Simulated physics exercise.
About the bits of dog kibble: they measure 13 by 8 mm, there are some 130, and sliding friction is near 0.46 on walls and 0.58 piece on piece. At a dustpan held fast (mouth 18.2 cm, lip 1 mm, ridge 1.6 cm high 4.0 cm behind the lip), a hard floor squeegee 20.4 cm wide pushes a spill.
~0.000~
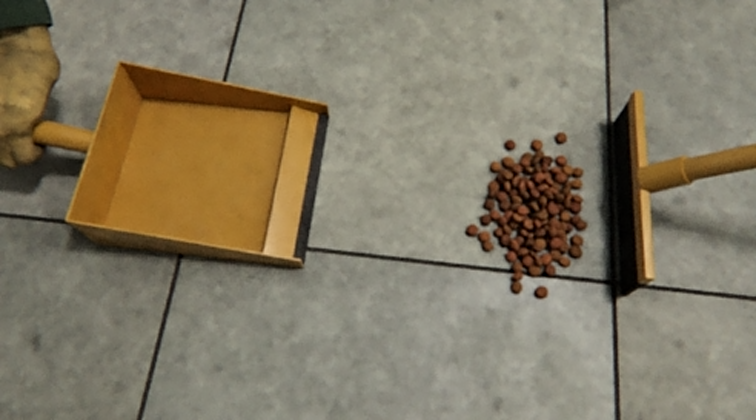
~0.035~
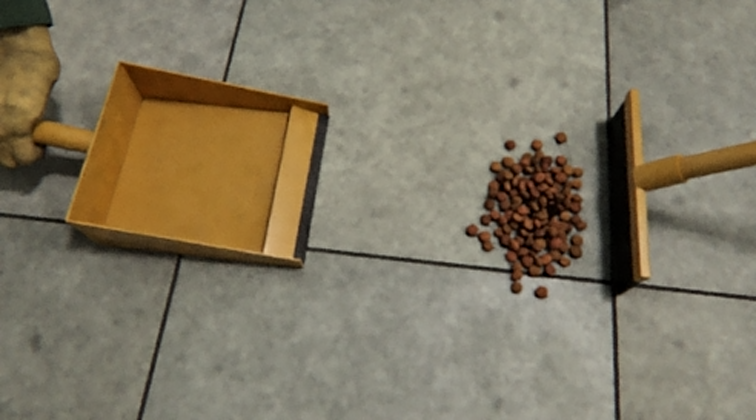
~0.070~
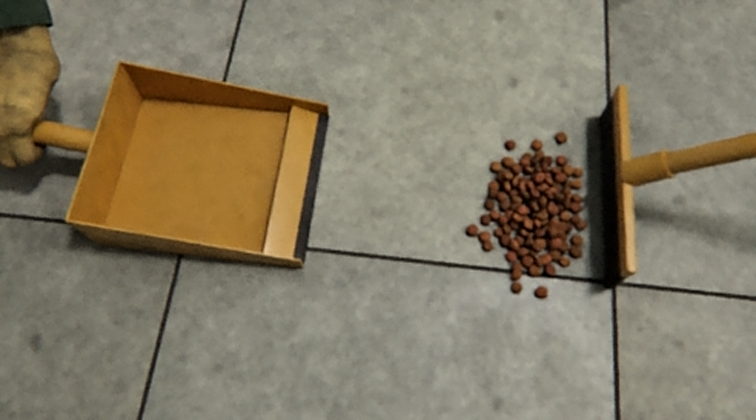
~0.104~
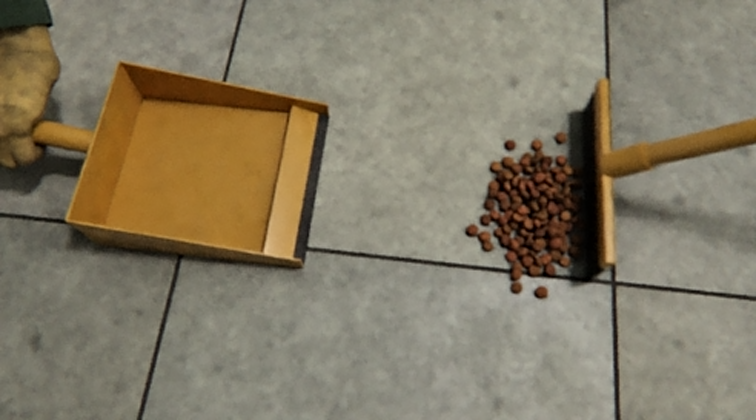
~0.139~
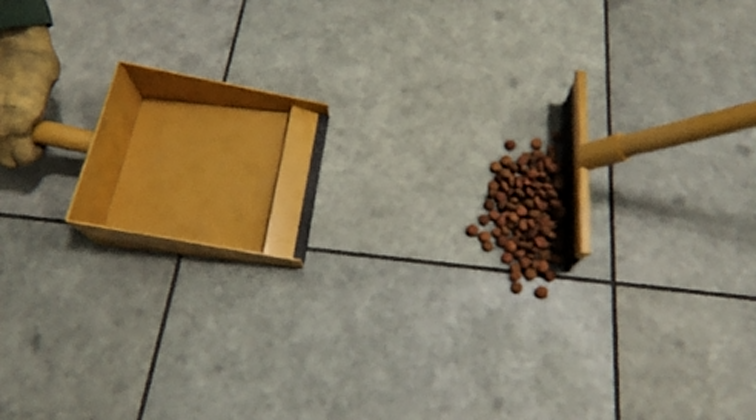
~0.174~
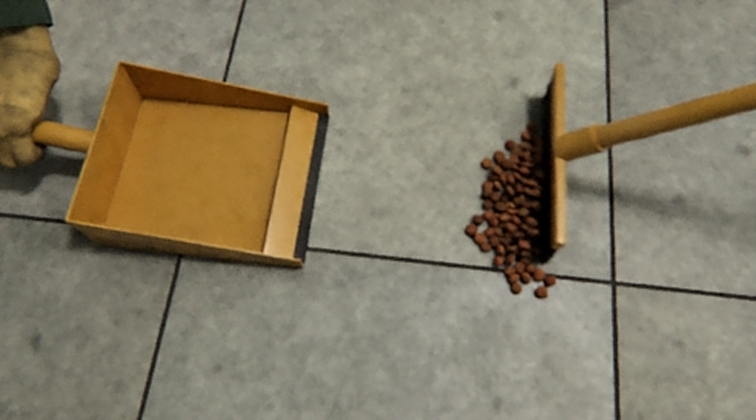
A wooden-handled squeegee moved left across gray floor tiles into a pile of brown kibble, bunching the pieces together and pushing them slightly, while a gloved hand on the left held a tan dustpan still.
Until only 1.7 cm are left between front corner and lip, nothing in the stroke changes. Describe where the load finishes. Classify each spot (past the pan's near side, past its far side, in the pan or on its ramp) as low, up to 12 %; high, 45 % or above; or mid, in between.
Near side low, far side mid, pan mid.
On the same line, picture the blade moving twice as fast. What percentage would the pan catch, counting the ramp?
It would be around 35 per cent.
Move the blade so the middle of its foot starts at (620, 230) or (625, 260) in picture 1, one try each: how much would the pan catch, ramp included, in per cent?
Around 30 percent, then around 40 percent.
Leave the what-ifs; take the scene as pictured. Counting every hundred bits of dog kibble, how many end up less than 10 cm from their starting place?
I'd say about 20 per cent.
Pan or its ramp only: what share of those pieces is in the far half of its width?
Around 90 in a hundred.
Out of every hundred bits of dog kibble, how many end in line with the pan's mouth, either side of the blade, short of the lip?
About 50 %.
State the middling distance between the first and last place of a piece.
Roughly 24 centimetres.
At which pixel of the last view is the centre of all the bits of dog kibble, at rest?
Around (322, 150).
Then, at 0.35 s, middle of the blade 13 cm from the lip; 0 % over the lip, far side 10 %, near side 0 %.
Then, at 0.47 s, middle of the blade 5 cm from the lip; 0 % over the lip, far side 20 %, near side 0 %.
After 0.72 s, middle of the blade 2 cm from the lip; 20 % over the lip, far side 25 %, near side 0 %.
By 1.4 s all is still; near side 0 %, far side 25 %, pan 20 %, in front of the lip or behind the blade 50 %.
